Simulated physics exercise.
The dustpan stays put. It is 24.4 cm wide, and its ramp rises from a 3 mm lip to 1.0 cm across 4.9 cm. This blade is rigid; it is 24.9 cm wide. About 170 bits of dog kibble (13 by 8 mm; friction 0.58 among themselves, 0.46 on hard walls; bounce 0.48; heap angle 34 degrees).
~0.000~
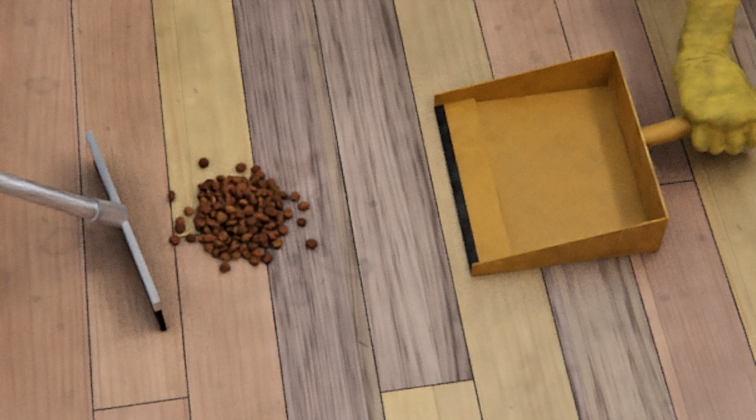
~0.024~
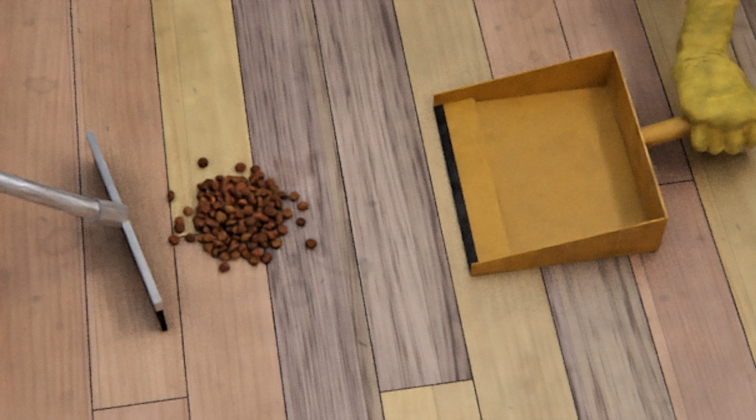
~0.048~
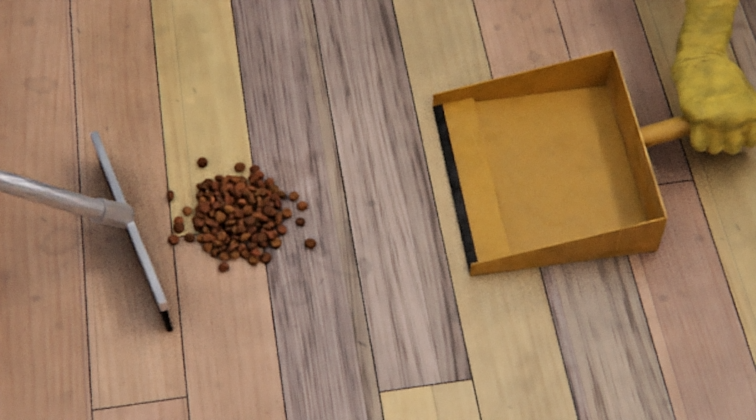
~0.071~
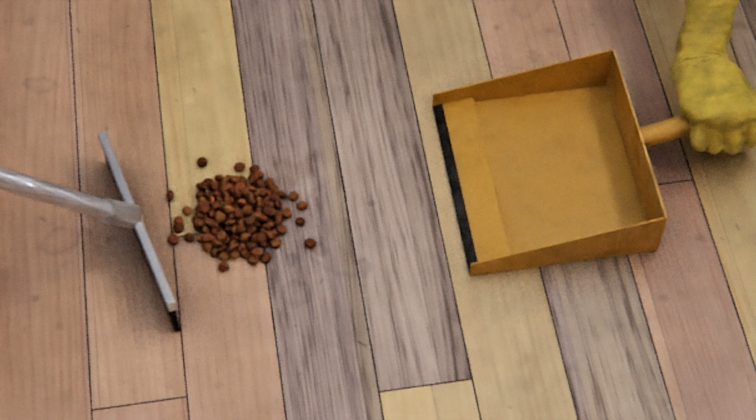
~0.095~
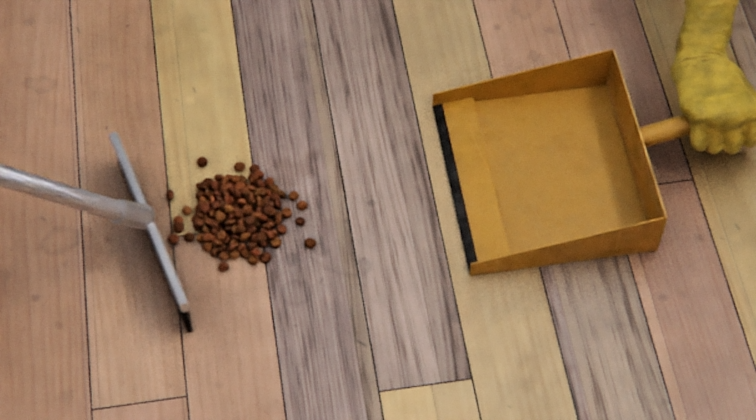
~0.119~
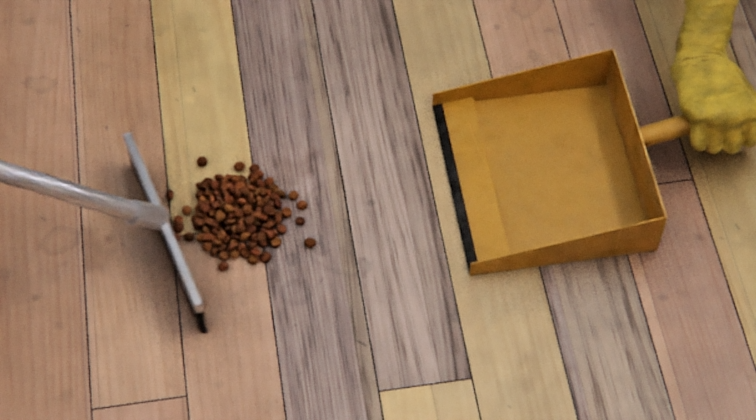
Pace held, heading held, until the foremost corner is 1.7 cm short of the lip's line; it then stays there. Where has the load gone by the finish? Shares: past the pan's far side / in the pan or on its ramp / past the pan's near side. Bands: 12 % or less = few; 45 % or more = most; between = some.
Shares - far side: Few; pan: Few; near side: Few.
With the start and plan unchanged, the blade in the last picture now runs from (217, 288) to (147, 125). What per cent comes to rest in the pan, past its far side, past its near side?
Pan 30, far 15, near 0.
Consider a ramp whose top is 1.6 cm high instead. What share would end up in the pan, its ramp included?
Near 0 per cent, then.
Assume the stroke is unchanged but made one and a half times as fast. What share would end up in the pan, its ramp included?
In that case roughly 25 percent.
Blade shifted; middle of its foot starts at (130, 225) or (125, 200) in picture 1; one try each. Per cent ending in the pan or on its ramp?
The two tries give about 10 % and about 15 %.
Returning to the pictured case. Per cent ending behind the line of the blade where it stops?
Roughly 25 per cent of it.
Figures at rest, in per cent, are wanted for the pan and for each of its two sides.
The far side gets 0, the pan 0 and the near side 5.
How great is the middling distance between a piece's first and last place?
It comes to some 22 cm.
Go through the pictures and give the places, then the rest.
Blade from (157, 305) to (91, 140), moved 0.0 cm, 0 of the pieces shifted so far; middle of the pieces at (244, 214); pan at (559, 174), in the first frame.
Blade from (158, 305) to (92, 140), moved 0.2 cm, 0 of the pieces shifted so far; middle of the pieces at (243, 214), in the second frame.
Blade from (163, 305) to (96, 140), moved 0.8 cm, 0 of the pieces shifted so far; middle of the pieces at (242, 214), in the third frame.
Blade from (171, 306) to (104, 140), moved 1.7 cm, 0 of the pieces shifted so far; middle of the pieces at (242, 214), in the fourth frame.
Blade from (184, 306) to (115, 141), moved 3.1 cm, 0 of the pieces shifted so far; middle of the pieces at (242, 213), in the fifth frame.
Blade from (199, 307) to (129, 142), moved 4.7 cm, 0 of the pieces shifted so far; middle of the pieces at (242, 213); pan at (557, 173). Its pace works out near 0.69 m/s, heading 14 degrees towards the viewer's side, in the sixth frame.
After 0.34 s, middle of the blade 19 cm from the lip; 0 % over the lip, far side 0 %, near side 0 %.
After 0.48 s, middle of the blade 10 cm from the lip; 0 % over the lip, far side 0 %, near side 0 %.
After 0.75 s, middle of the blade 5 cm from the lip; 0 % over the lip, far side 0 %, near side 5 %.
In the end, at 1.1 s, far side 0 %, pan 0 %, near side 5 %, in front of the lip or behind the blade 95 %.
